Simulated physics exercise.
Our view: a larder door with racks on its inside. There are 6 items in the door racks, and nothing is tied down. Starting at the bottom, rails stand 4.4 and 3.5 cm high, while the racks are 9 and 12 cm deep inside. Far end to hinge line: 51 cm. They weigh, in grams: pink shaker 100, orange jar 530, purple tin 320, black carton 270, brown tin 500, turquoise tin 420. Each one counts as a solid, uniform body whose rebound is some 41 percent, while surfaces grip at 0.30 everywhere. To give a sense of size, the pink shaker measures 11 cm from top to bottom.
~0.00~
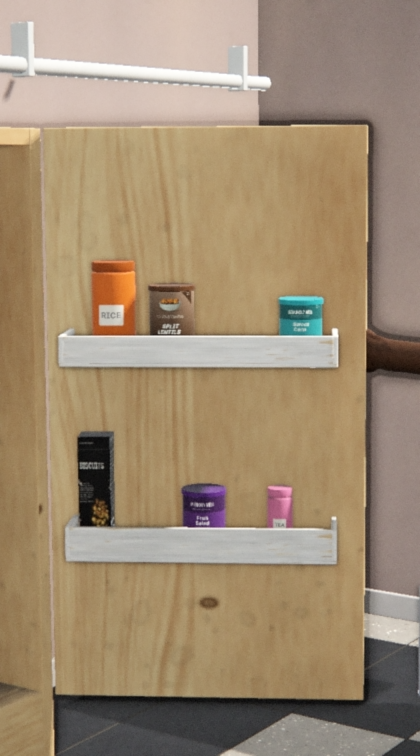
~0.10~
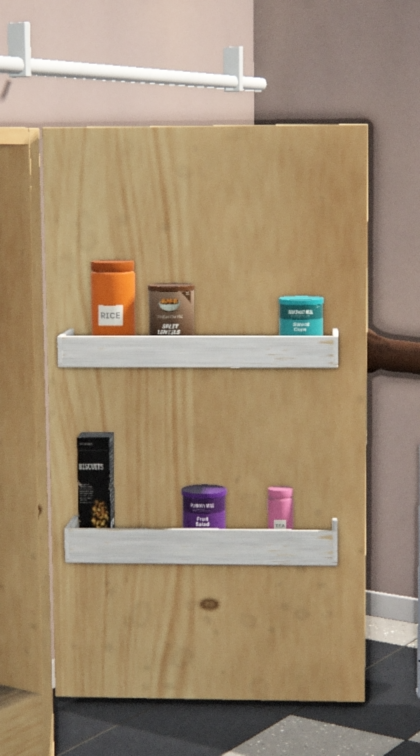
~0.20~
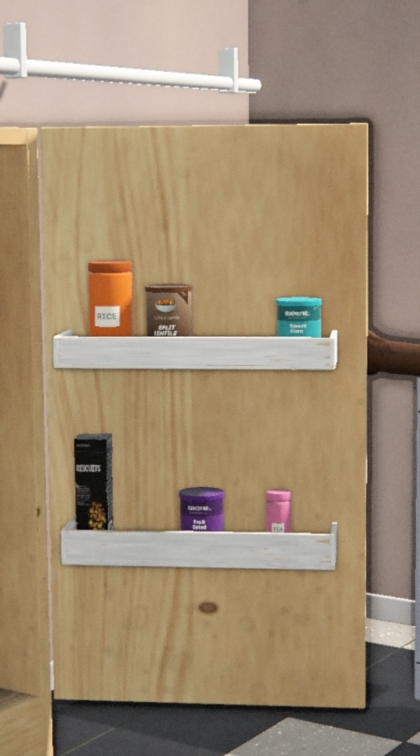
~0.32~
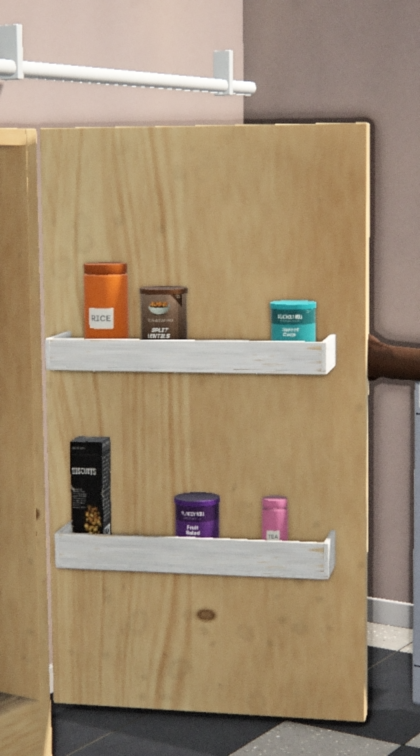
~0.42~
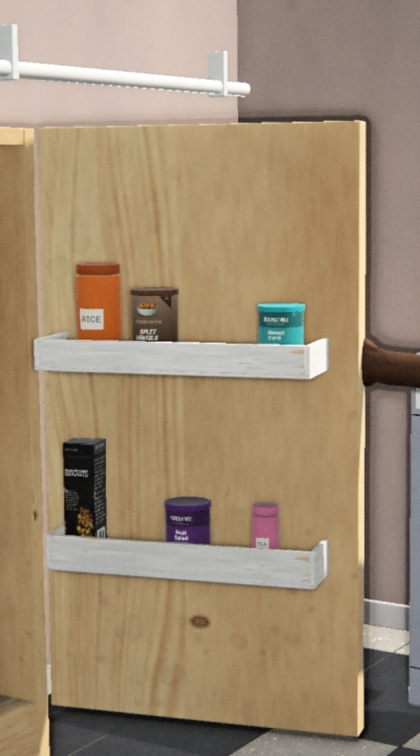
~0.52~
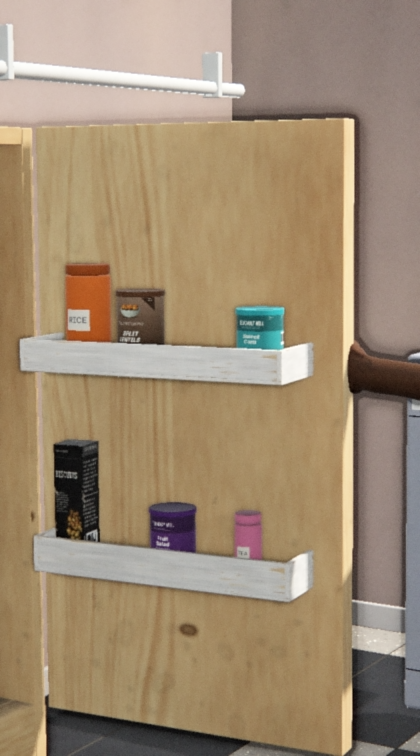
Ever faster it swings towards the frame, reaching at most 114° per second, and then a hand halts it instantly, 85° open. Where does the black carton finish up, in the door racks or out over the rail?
The black carton finishes up in the door racks.
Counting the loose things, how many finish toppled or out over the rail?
It comes to 0.
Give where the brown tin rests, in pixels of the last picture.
Look near (109, 329) and you'll find it.
Around 0.62 s, door at 85°.
Around 0.72 s, door at 85°; pink shaker at 4° to upright; brown tin shifted 3 cm.
Around 1.02 s, door at 85°; brown tin shifted 3 cm; pink shaker shifted 2 cm.
Finally (1.6 s), all 6 still in place (within 5 cm). In the last view, black carton near (67, 500).
